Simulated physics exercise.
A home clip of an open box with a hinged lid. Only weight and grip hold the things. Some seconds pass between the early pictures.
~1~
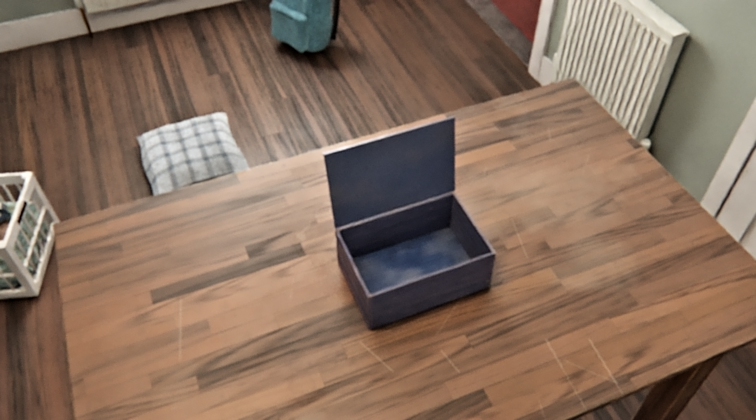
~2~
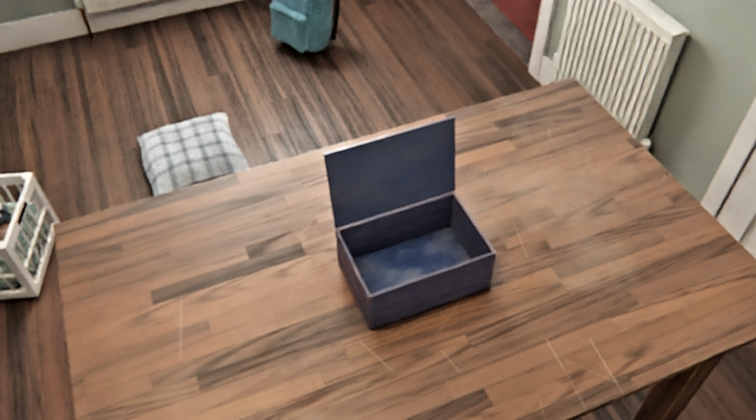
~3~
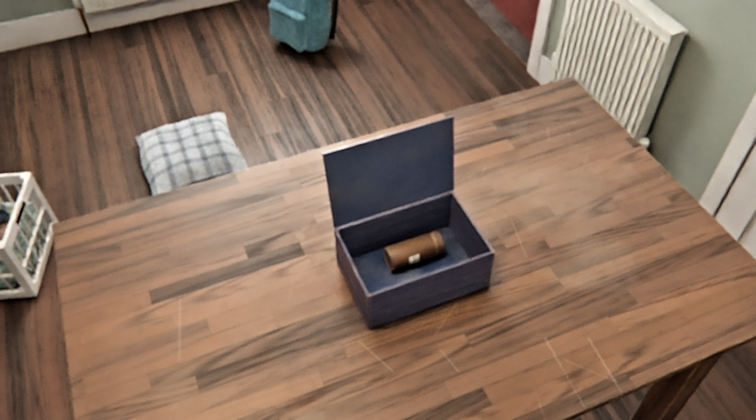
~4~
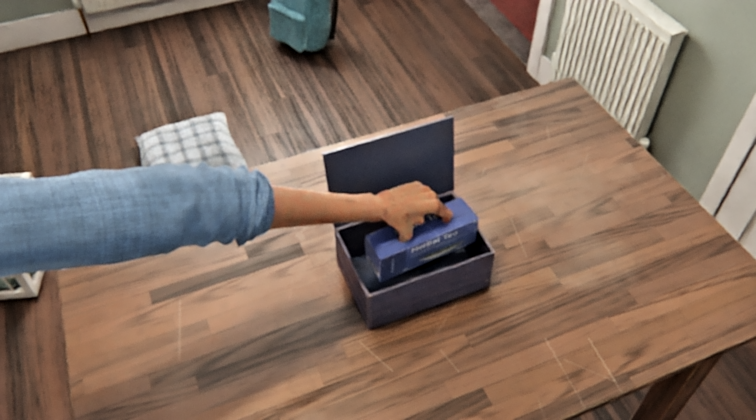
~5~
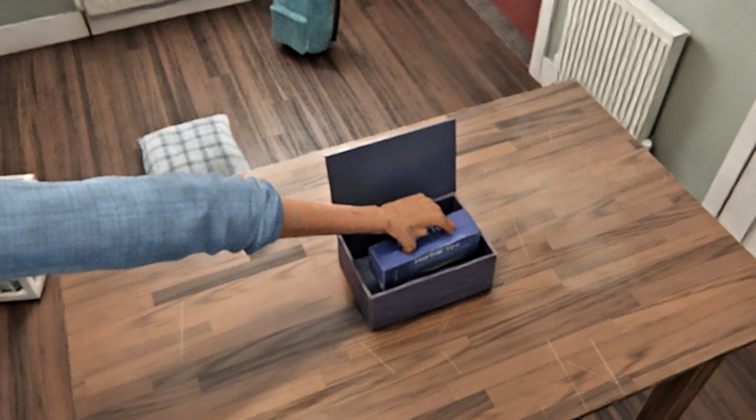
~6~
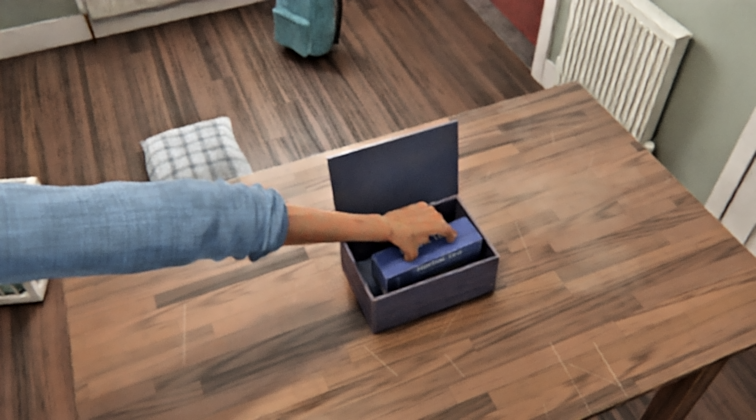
On a wooden table, a hand lowers a blue carton into an open box.
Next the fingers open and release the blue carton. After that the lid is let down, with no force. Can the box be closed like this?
In the end the lid shuts flat.
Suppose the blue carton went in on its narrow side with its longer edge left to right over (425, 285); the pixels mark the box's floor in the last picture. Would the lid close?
Then it sits on the rim.
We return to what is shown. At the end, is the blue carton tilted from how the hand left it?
The blue carton stays as placed.
Then, 1.20 s after the last picture, lid starting down; blue carton slid a little near (432, 275); brown shaker rolled a little.
Then, 1.90 s after the last picture, lid 39° above the rim; blue carton slid a little near (432, 275).
At rest, lid shut; moved from the start, blue carton; brown shaker in place. Seen from the same camera at the end, blue carton near (432, 275).
